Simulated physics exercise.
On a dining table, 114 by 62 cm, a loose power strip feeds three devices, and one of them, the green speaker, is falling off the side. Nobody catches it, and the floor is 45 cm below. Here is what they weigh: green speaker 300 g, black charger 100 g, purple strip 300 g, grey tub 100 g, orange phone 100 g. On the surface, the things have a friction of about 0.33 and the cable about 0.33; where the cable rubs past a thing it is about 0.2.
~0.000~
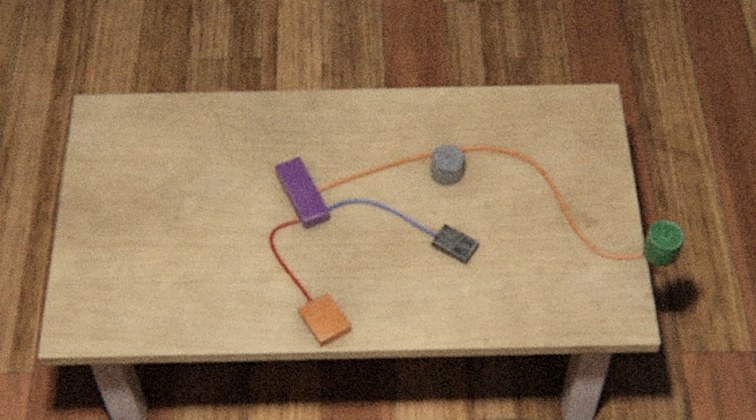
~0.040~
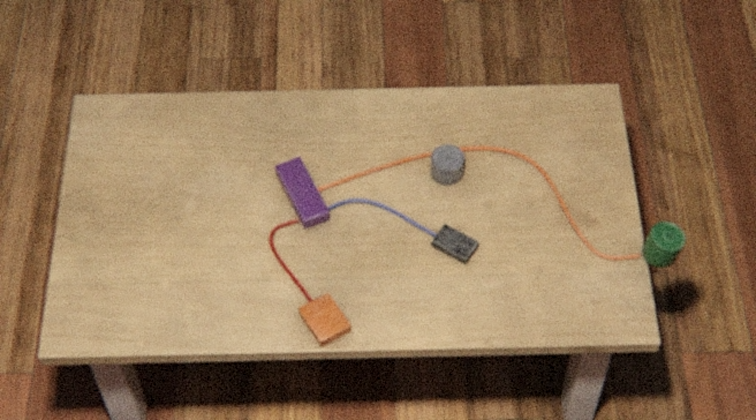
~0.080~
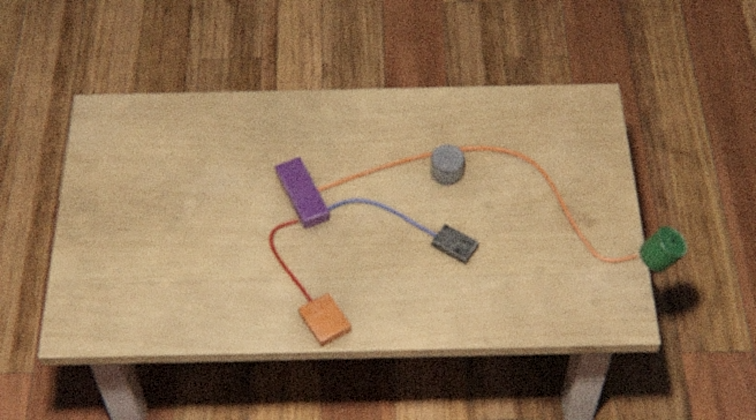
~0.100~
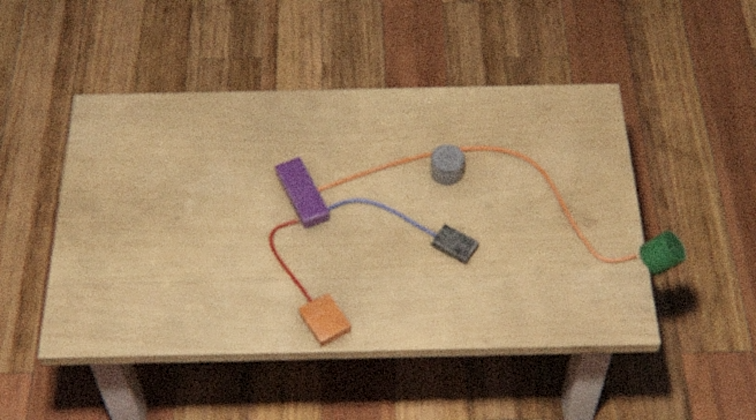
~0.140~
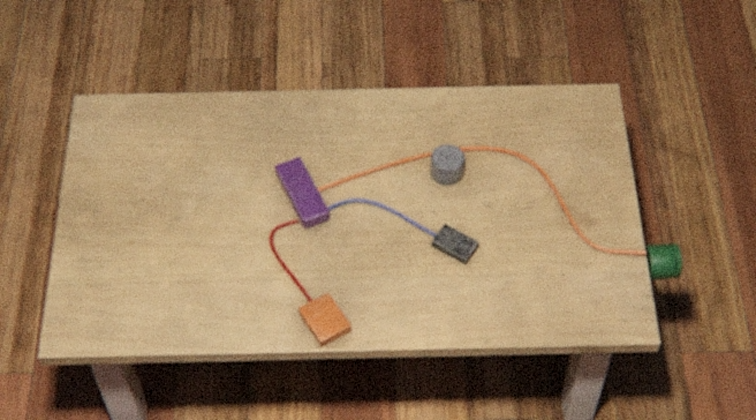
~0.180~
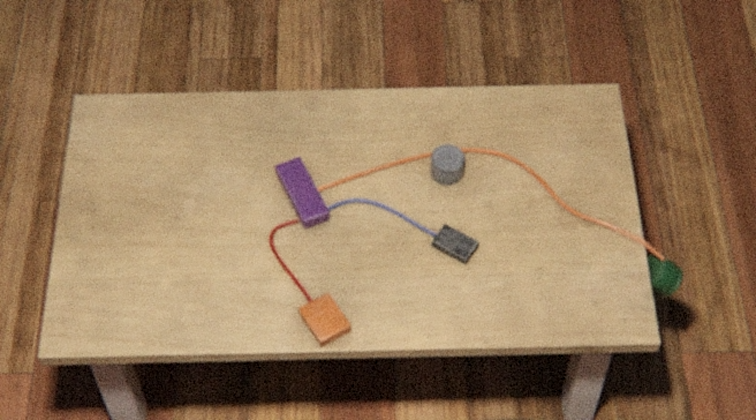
The green speaker at the table's right edge tilted over and slipped lower past the side, drawing its orange cable straighter, while the purple strip, grey tub, black charger and orange phone stayed still.
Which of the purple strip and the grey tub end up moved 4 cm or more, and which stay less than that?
Outcome: The purple strip moves that far, the grey tub moves that far.
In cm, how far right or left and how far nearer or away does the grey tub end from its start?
Close to 1 cm over to the left, plus close to 19 cm closer by.
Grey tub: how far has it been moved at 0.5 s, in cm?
18 cm.
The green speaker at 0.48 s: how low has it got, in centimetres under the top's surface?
Roughly 35 centimetres.
After 0.5 s, the strip's end of the orange cable at (389, 196); grey tub 18 cm off its start, purple strip 14 cm off its start, green speaker over the edge.
After 0.8 s, the strip's end of the orange cable at (458, 204); purple strip 28 cm off its start, grey tub 19 cm off its start, green speaker over the edge.
After 1.1 s, the strip's end of the orange cable at (458, 204); purple strip 28 cm off its start at (443, 192), grey tub 19 cm off its start at (448, 236), green speaker over the edge.
After 1.4 s, the strip's end of the orange cable at (458, 204); purple strip 28 cm off its start, grey tub 19 cm off its start, green speaker over the edge.
After 2.6 s, the strip's end of the orange cable at (458, 204); purple strip 28 cm off its start at (443, 192), grey tub 19 cm off its start at (448, 236), green speaker over the edge, black charger 7 cm off its start at (455, 270).
